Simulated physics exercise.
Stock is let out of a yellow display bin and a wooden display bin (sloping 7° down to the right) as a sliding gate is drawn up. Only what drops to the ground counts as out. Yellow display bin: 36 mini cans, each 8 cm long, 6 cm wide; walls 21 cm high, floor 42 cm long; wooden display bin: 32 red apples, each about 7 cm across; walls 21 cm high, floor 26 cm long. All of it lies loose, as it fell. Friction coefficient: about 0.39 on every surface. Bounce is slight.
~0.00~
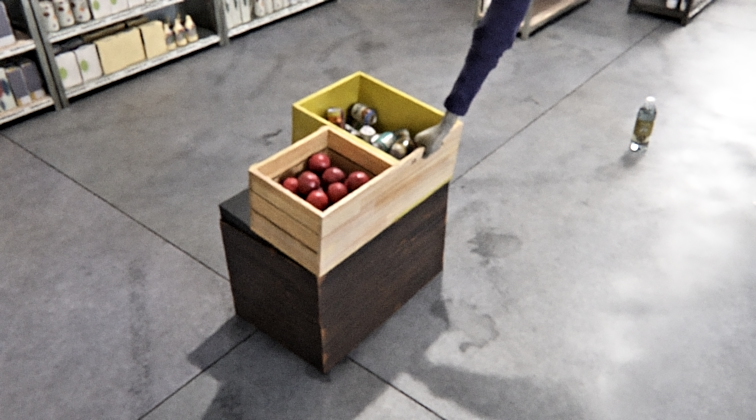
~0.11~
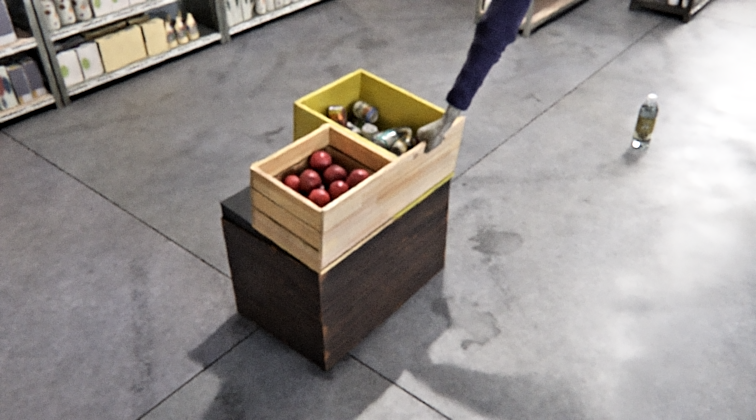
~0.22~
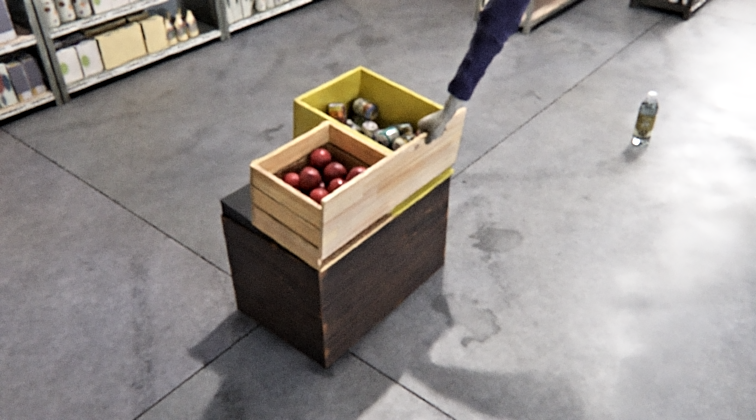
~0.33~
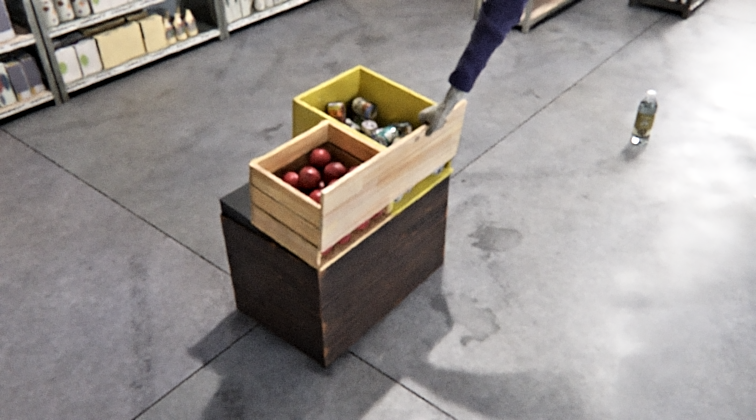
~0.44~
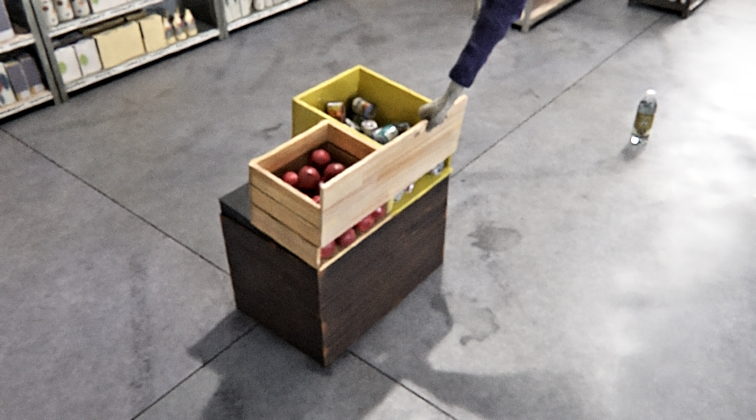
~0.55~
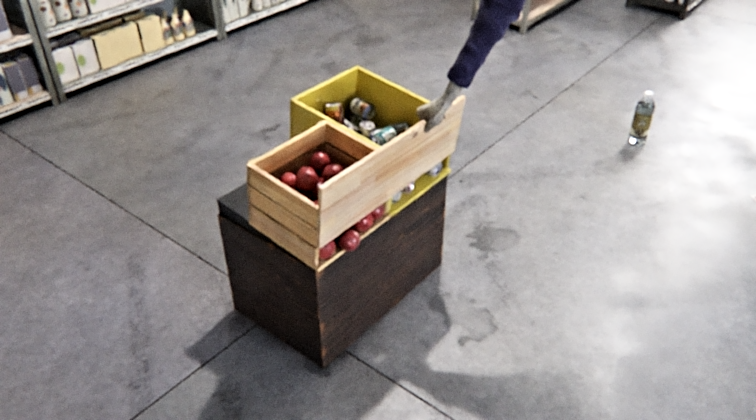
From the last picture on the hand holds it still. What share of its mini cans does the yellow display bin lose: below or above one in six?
Less than a sixth of the mini cans leave the yellow display bin.
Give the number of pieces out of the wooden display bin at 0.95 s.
Out by then, roughly: Wooden display bin 1.
After 0.95 s, 0 of 36 out of the yellow display bin and 1 of 32 out of the wooden display bin.
After 1.46 s, 0 of 36 out of the yellow display bin and 2 of 32 out of the wooden display bin.
After 2.16 s, 0 of 36 out of the yellow display bin and 2 of 32 out of the wooden display bin.
When it is over (at 3.07 s), 0 of 36 out of the yellow display bin and 3 of 32 out of the wooden display bin. Asked share, 0 of 36, 0 per cent.
